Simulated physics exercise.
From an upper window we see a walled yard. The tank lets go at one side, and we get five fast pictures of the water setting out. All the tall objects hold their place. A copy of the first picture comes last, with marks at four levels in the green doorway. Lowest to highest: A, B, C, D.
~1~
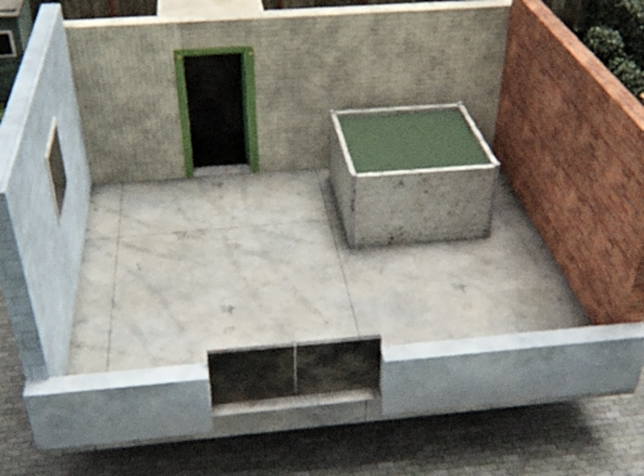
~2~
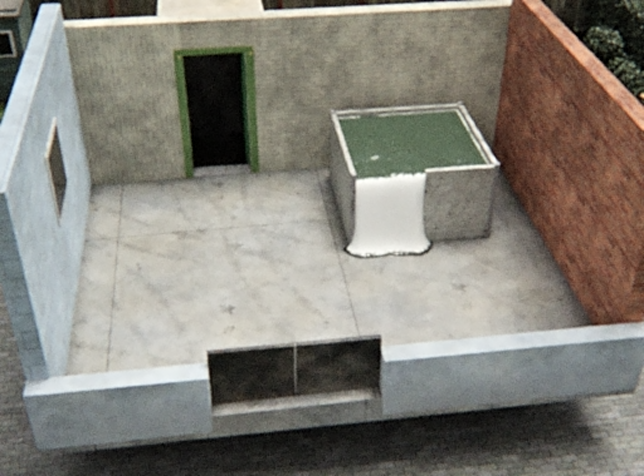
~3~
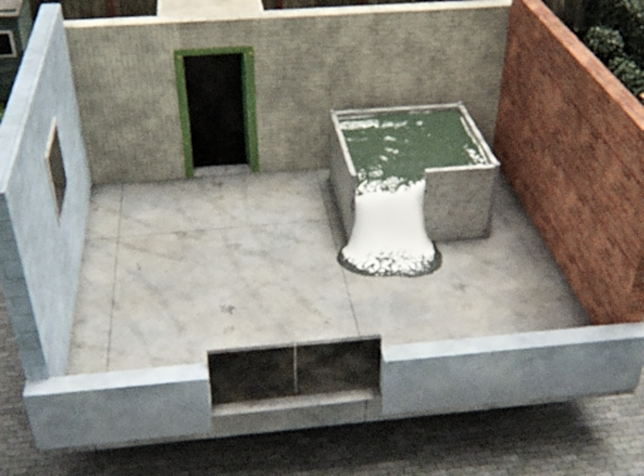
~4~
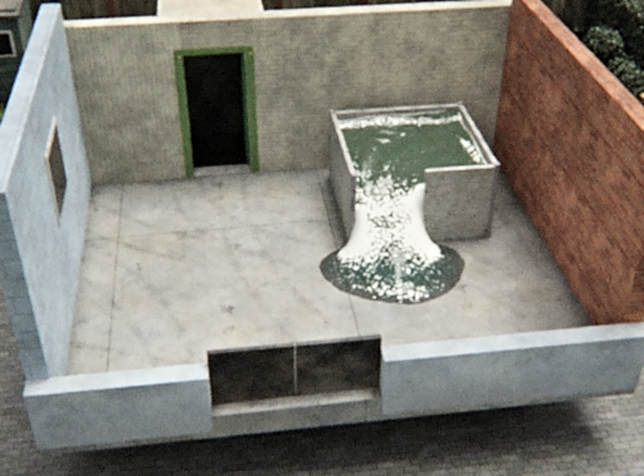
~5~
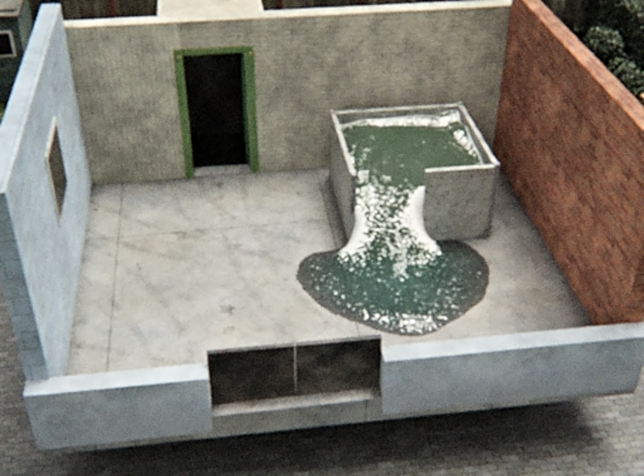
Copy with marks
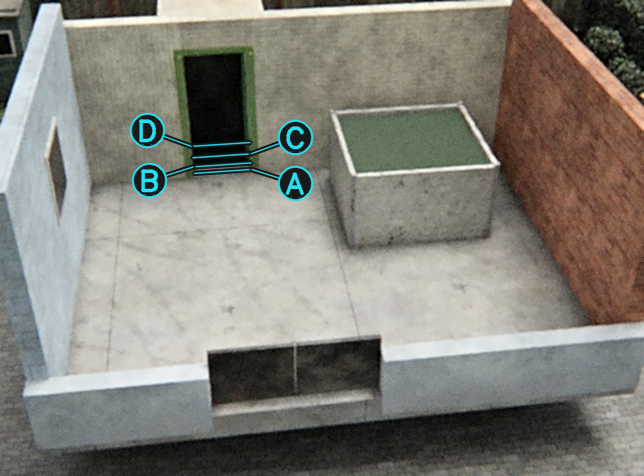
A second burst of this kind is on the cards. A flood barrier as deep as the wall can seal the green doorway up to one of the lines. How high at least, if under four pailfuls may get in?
I would pick mark B.
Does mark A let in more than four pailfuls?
Yes, that goes wrong.
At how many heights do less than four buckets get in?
Three.
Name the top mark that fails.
Here it is mark A.
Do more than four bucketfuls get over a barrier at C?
No, not at all.
On the marked copy, A at (222, 171); B at (222, 164); C at (221, 155); D at (220, 144); from the bottom up A, B, C, D.
With A, about 13 bucketfuls get in.
With B, nothing gets over.
With C, nothing gets over.
With D, nothing gets over.
